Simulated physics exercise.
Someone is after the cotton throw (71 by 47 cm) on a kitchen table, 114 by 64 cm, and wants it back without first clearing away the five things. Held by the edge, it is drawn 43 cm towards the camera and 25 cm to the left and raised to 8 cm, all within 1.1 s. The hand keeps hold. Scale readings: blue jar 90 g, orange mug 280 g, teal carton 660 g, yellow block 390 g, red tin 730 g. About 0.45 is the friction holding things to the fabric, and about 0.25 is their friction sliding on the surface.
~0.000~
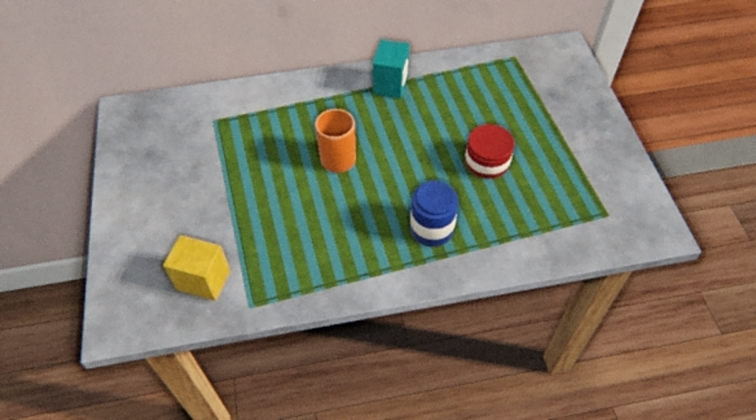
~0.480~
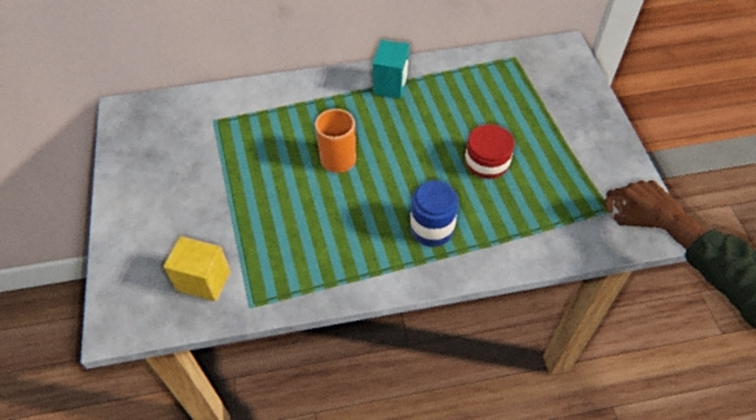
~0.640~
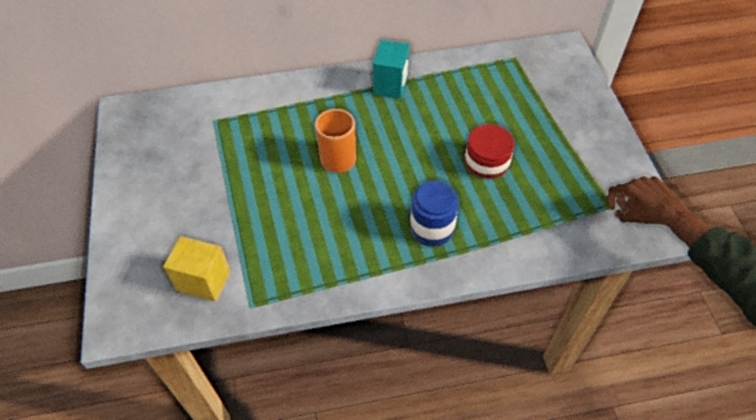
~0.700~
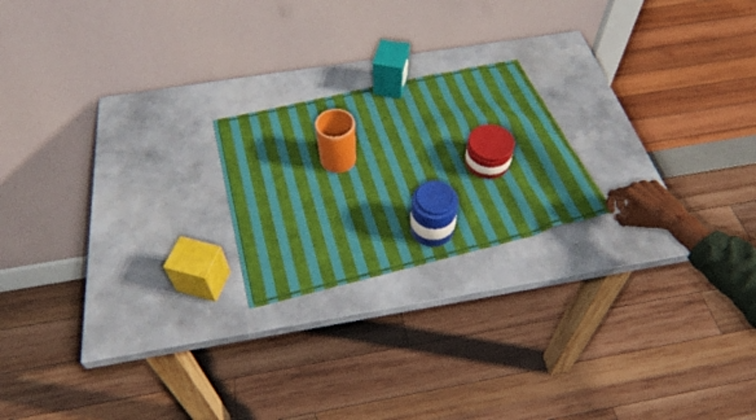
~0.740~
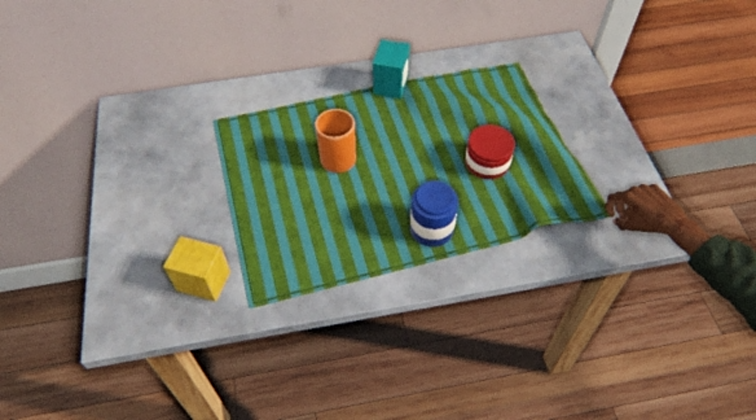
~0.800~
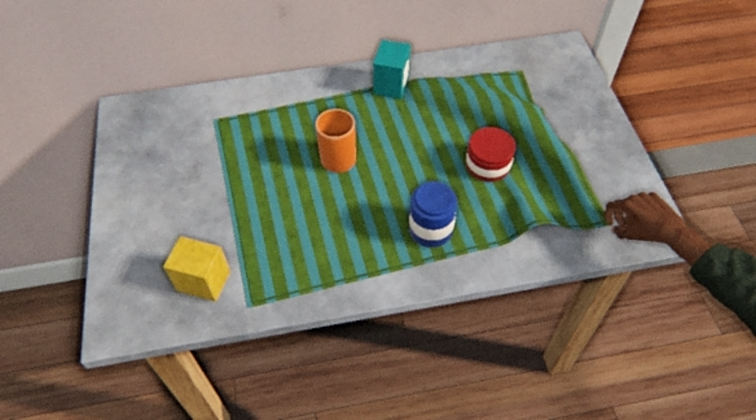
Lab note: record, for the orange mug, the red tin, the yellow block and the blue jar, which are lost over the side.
My guess is the orange mug ends up off the surface. My guess is the red tin ends up off the surface. My guess is the yellow block ends up on the surface. My guess is the blue jar ends up off the surface.
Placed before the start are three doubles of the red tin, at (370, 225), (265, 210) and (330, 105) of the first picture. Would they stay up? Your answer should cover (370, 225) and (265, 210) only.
The first one tips off, and the other survives on top.
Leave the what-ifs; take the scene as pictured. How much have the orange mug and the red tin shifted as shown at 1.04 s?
I'd put the orange mug at some 2 centimetres and the red tin at some 10 centimetres.
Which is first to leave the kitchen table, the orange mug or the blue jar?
The blue one goes first.
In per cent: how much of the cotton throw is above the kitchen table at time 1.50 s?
Roughly 65% of it.
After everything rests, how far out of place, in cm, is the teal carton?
The teal carton ends up roughly 6 cm from where it began.
After 1.0 s, 100 % of the cotton throw is still over the top; red tin 10 cm off its start, blue jar 5 cm off its start, orange mug 2 cm off its start.
After 1.3 s, 85 % of the cotton throw is still over the top; red tin 22 cm off its start, blue jar 13 cm off its start, orange mug 8 cm off its start.
After 1.5 s, 65 % of the cotton throw is still over the top; red tin 37 cm off its start at (519, 320), blue jar 22 cm off its start at (411, 307), orange mug 19 cm off its start at (415, 170).
After 1.7 s, 20 % of the cotton throw is still over the top; red tin over the edge, orange mug 43 cm off its start, blue jar over the edge.
After 3.3 s, 0 % of the cotton throw is still over the top; orange mug over the edge, red tin over the edge, blue jar over the edge, yellow block 0 cm off its start at (191, 257).
